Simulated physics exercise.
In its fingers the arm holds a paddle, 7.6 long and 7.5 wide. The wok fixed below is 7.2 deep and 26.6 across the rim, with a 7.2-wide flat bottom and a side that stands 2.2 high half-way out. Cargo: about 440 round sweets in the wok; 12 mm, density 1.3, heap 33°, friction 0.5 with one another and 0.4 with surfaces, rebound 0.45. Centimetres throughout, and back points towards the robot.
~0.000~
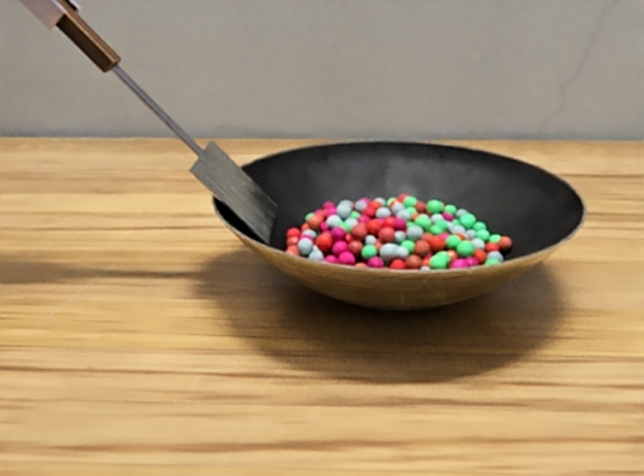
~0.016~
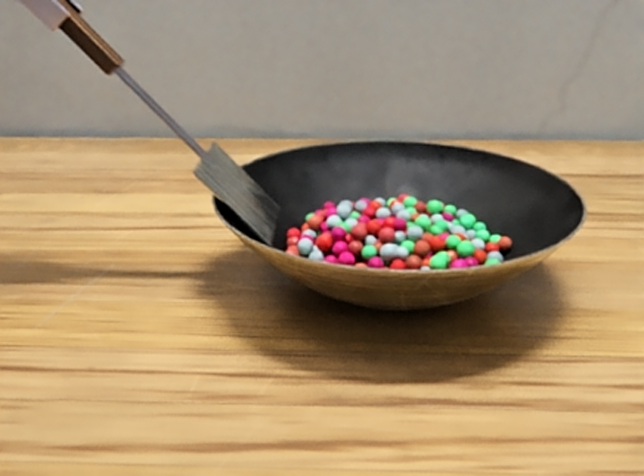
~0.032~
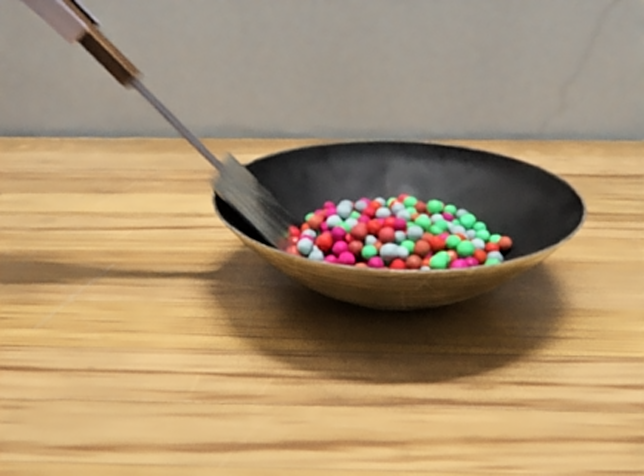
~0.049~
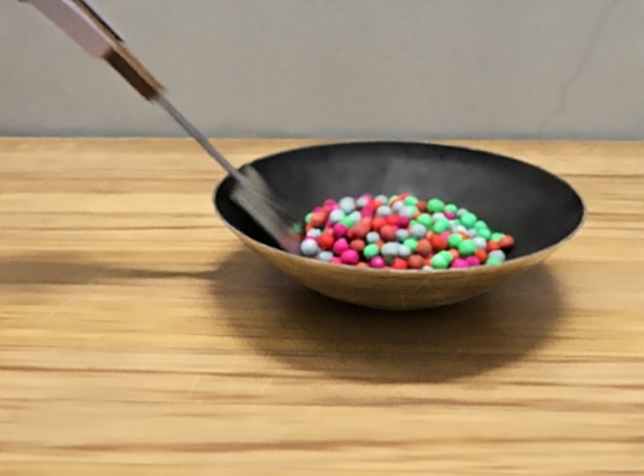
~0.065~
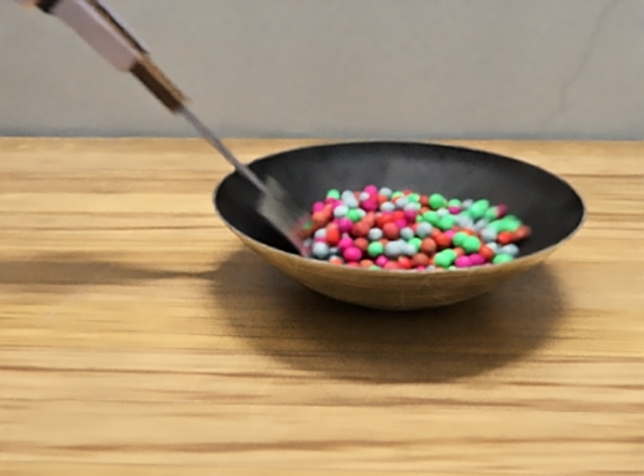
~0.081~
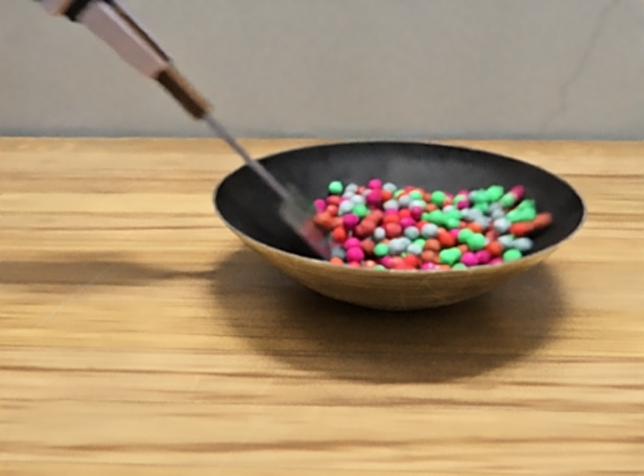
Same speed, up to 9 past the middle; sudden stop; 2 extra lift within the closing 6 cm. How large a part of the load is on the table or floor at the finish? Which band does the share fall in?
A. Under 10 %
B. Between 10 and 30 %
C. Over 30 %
C.
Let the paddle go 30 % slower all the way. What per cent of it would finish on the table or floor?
The share on the table or floor would be about 40 percent.
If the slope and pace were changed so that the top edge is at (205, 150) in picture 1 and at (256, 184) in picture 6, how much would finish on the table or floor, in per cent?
Roughly 35 %.
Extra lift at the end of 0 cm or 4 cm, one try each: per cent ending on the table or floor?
It comes to around 50 per cent on the first try and around 45 per cent on the second.
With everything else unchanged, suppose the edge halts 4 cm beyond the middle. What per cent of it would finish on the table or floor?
Roughly 5 %.
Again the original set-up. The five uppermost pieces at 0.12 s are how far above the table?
Some 8 cm.
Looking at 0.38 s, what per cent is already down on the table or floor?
Roughly 15 percent of it.
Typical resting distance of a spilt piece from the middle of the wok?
That distance comes to about 32 cm.
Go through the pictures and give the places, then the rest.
In the first picture, paddle top edge at (201, 154), sloping 48°; upper third of the load around (396, 232), from x 290 to 505, top at y 200; 439 in the wok.
In the second picture, paddle top edge at (204, 156), sloping 48°; upper third of the load around (396, 232), from x 290 to 505, top at y 200.
In the third picture, paddle top edge at (219, 167), sloping 48°; upper third of the load around (396, 232), from x 290 to 505, top at y 200.
In the fourth picture, paddle top edge at (242, 181), sloping 48°; upper third of the load around (391, 230), from x 305 to 505, top at y 200.
In the fifth picture, paddle top edge at (264, 192), sloping 48°; upper third of the load around (403, 225), from x 305 to 520, top at y 195.
In the sixth picture, paddle top edge at (286, 198), sloping 48°; upper third of the load around (418, 221), from x 305 to 540, top at y 185; 439 in the wok.
By 0.12 s, sloping 48°, highest piece 9 above the table; 439 in the wok.
By 0.16 s, sloping 48°, highest piece 10 above the table; 433 in the wok, 6 on the blade or in flight.
By 0.38 s, sloping 48°, highest piece 16 above the table; 218 in the wok, 73 on the table or floor, 148 on the blade or in flight.
By 1.43 s, sloping 48°, highest piece 8 above the table; 221 on the table or floor, 218 in the wok.
Final count, 221 on the table or floor, 218 in the wok. That is 50 % on the table or floor.
